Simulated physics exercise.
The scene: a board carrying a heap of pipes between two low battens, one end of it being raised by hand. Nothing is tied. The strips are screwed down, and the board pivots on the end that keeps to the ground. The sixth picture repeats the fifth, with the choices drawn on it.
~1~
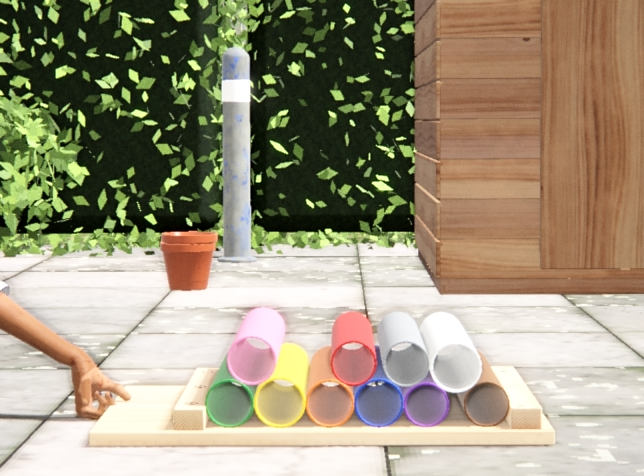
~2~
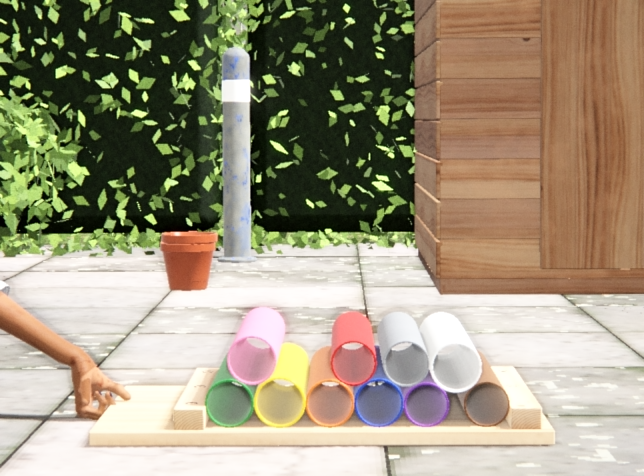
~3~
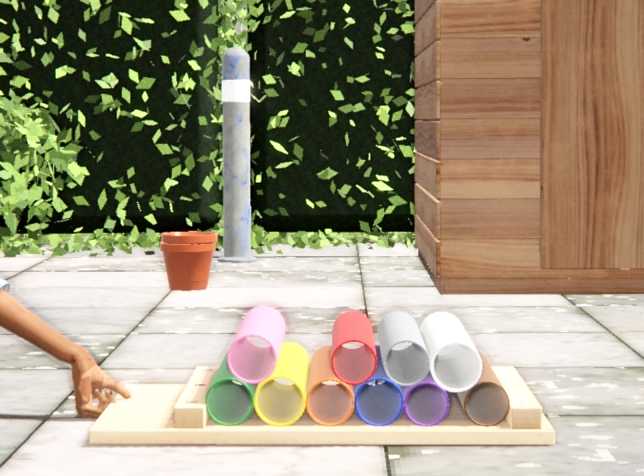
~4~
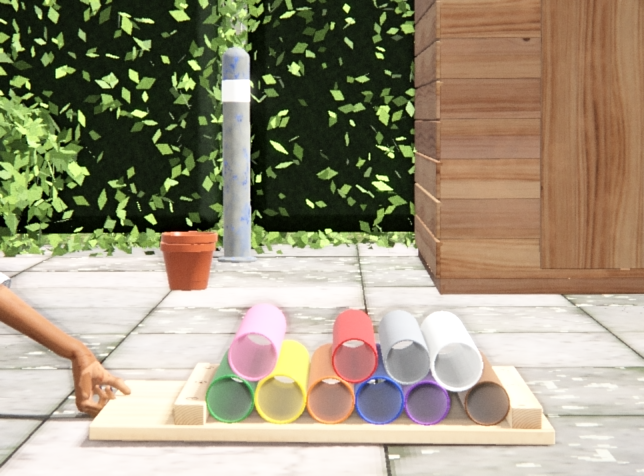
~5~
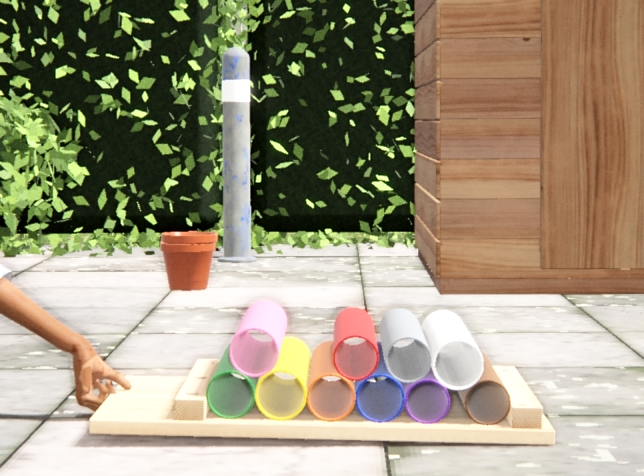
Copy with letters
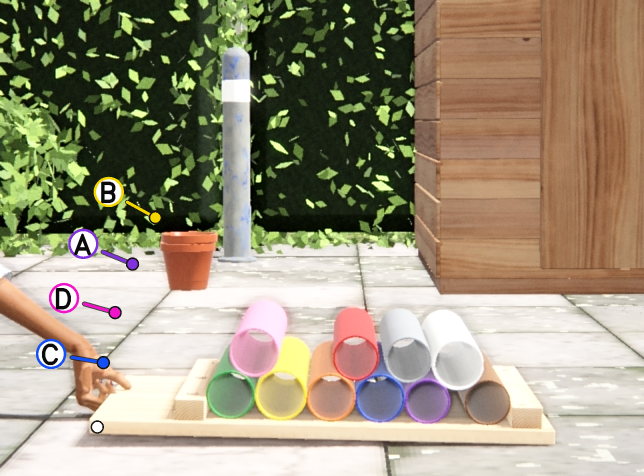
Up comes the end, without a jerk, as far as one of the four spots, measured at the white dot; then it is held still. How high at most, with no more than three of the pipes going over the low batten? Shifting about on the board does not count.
B is the limit.
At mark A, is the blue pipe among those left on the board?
Yes, with A.
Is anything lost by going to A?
At A: Yes.
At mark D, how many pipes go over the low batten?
The count is one.
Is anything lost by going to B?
At B: Yes.
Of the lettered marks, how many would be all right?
The number is four.
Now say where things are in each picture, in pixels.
The first frame shows orange pipe (330, 404); blue pipe (379, 403); purple pipe (426, 405).
The second frame shows purple pipe (426, 405); brown pipe (487, 404).
The third frame shows board (323, 402); green pipe (229, 402); pink pipe (253, 359); grey pipe (406, 363).
The fourth frame shows board (323, 400); green pipe (230, 399); yellow pipe (280, 398).
The fifth frame shows board (323, 397); green pipe (230, 395); yellow pipe (281, 395).
On the marked copy, A at (132, 264); B at (155, 218); C at (104, 363); D at (115, 313); the white dot at (97, 427).
Following B. Soon after the start, board at 17°.
Later, board at 29°.
In the end, board at 29°, two over the low batten (white, grey).
As for the rest, A one over the low batten (white); C none over the low batten; D one over the low batten (white).
